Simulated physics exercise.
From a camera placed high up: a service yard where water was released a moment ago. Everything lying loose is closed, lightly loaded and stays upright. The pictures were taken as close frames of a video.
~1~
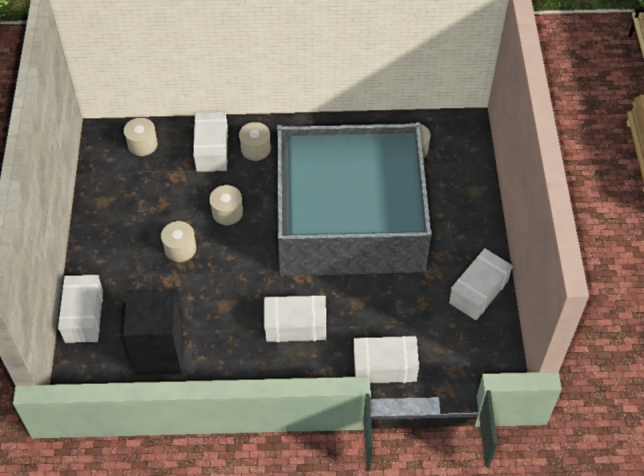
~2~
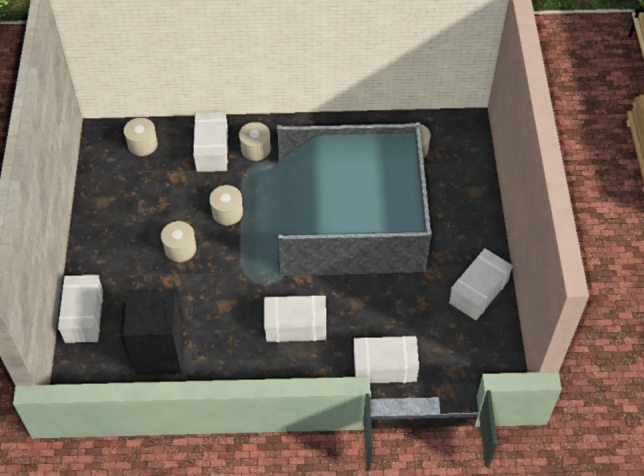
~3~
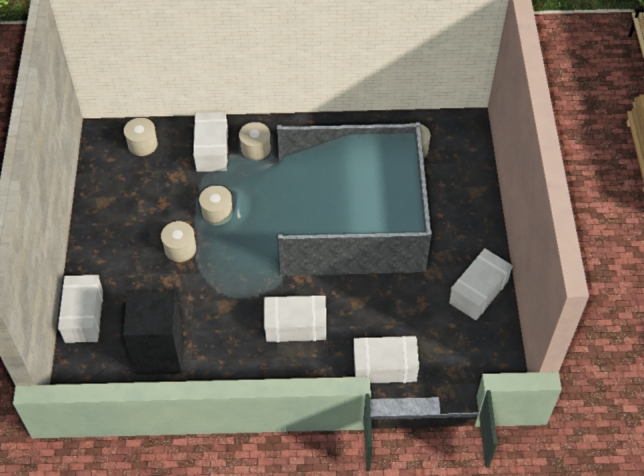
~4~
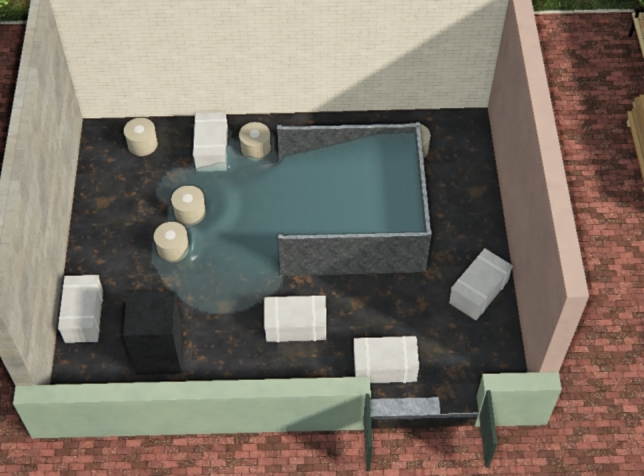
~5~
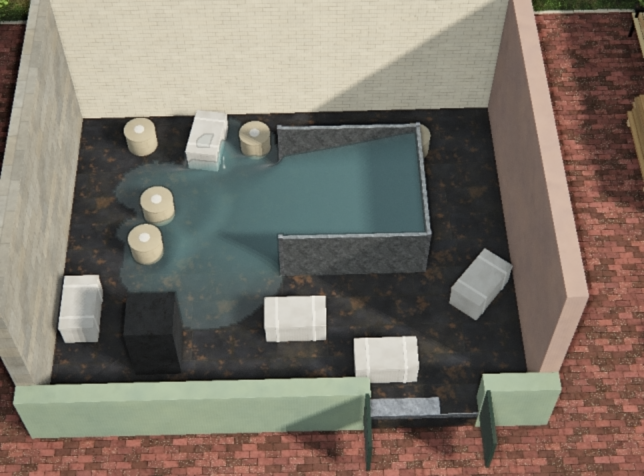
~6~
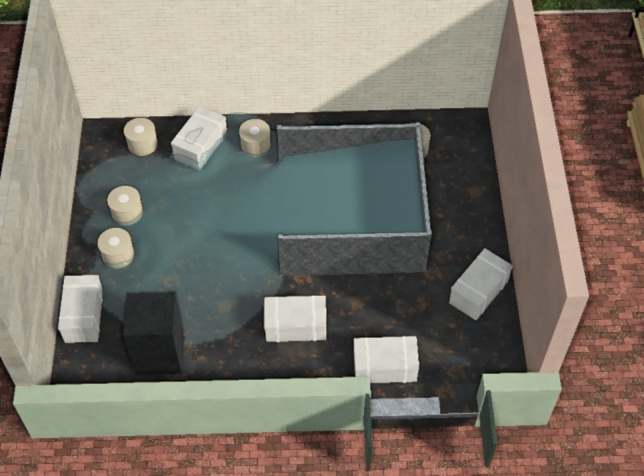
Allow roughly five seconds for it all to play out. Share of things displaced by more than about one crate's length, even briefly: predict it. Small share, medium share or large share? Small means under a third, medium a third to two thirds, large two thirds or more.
A large share.
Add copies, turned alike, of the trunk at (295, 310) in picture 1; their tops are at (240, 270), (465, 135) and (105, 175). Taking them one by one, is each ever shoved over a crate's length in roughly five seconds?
Shoved clear, stays put, shoved clear.
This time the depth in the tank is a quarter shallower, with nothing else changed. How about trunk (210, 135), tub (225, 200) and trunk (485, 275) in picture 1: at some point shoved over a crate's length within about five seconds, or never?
In the order asked: Over that distance, over that distance and below that distance.
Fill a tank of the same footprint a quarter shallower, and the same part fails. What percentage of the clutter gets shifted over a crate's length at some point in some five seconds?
Share moved that far: Approx. 70 %.
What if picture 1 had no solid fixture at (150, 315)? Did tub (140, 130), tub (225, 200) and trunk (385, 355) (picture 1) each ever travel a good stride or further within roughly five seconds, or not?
One at a time: The first traveled far, the second traveled far, the third traveled far.
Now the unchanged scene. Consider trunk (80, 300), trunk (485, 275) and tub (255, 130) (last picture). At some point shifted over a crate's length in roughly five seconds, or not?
Object by object as listed: Got well clear, then kept nearby, then got well clear.
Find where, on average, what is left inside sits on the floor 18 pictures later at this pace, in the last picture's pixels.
It comes out somewhere near (273, 243).
A moment on, 3 of 10 are well off their spots; 2 afloat.
Next, 4 of 10 are well off their spots; 5 afloat.
Later, 6 of 10 are well off their spots; 5 afloat.
In the end, 7 of 10 are well off their spots, and 7 have been at some point; 4 afloat.
